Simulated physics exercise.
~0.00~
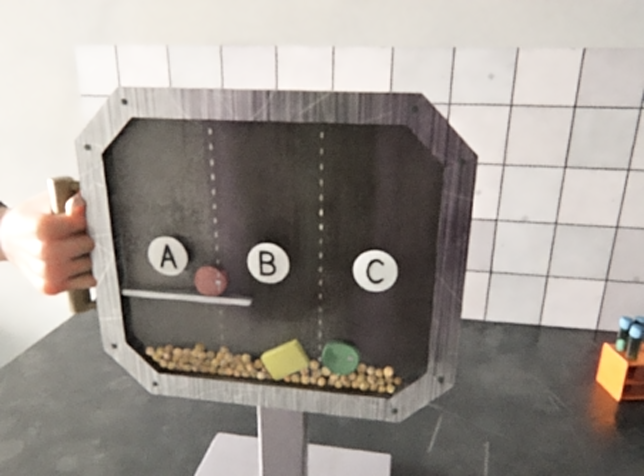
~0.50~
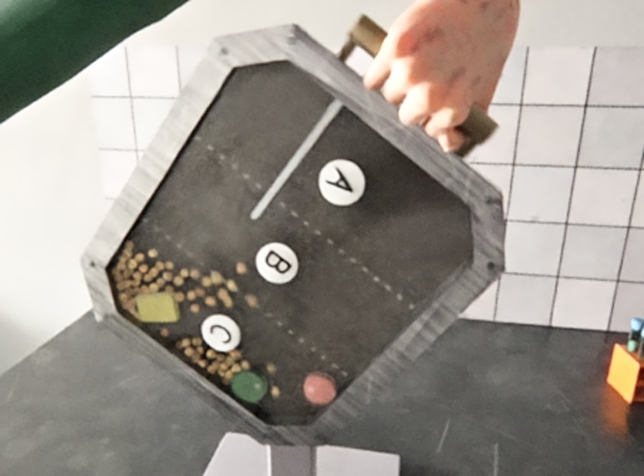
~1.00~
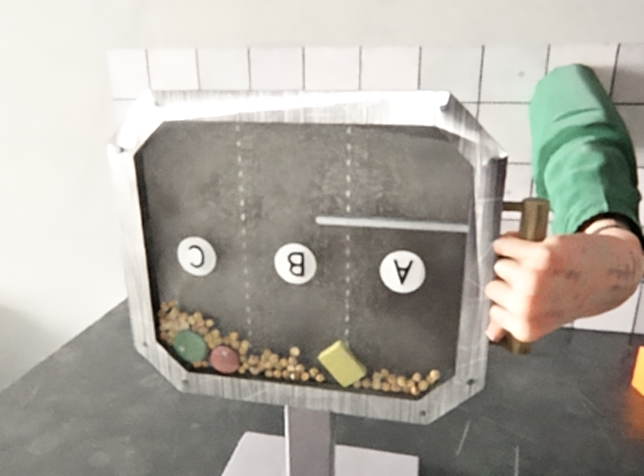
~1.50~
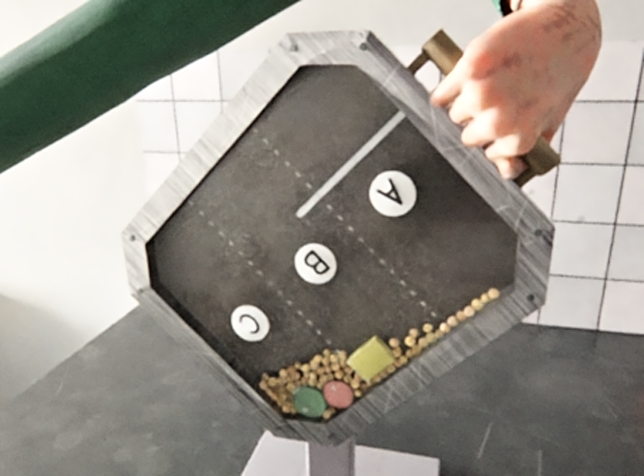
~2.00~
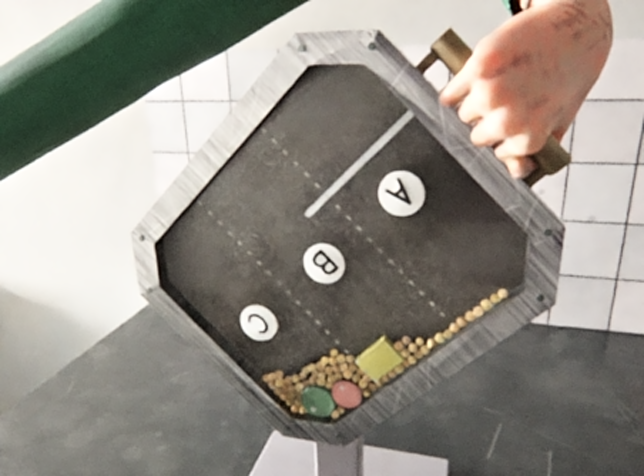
The clip opens on a dark, clear-fronted case marked A, B and C, with a hand gripping its handle at the left. A red disc sits on a thin ledge, while a yellow block and a green disc rest among tan beads below. The hand swings the case clockwise, and the beads and loose pieces tumble toward the C end. Once the case is upside down, the beads spread along the bottom, with both discs at the left. The hand then turns it partway back counterclockwise, and it ends tilted, the discs side by side in the low corner beside the yellow block.
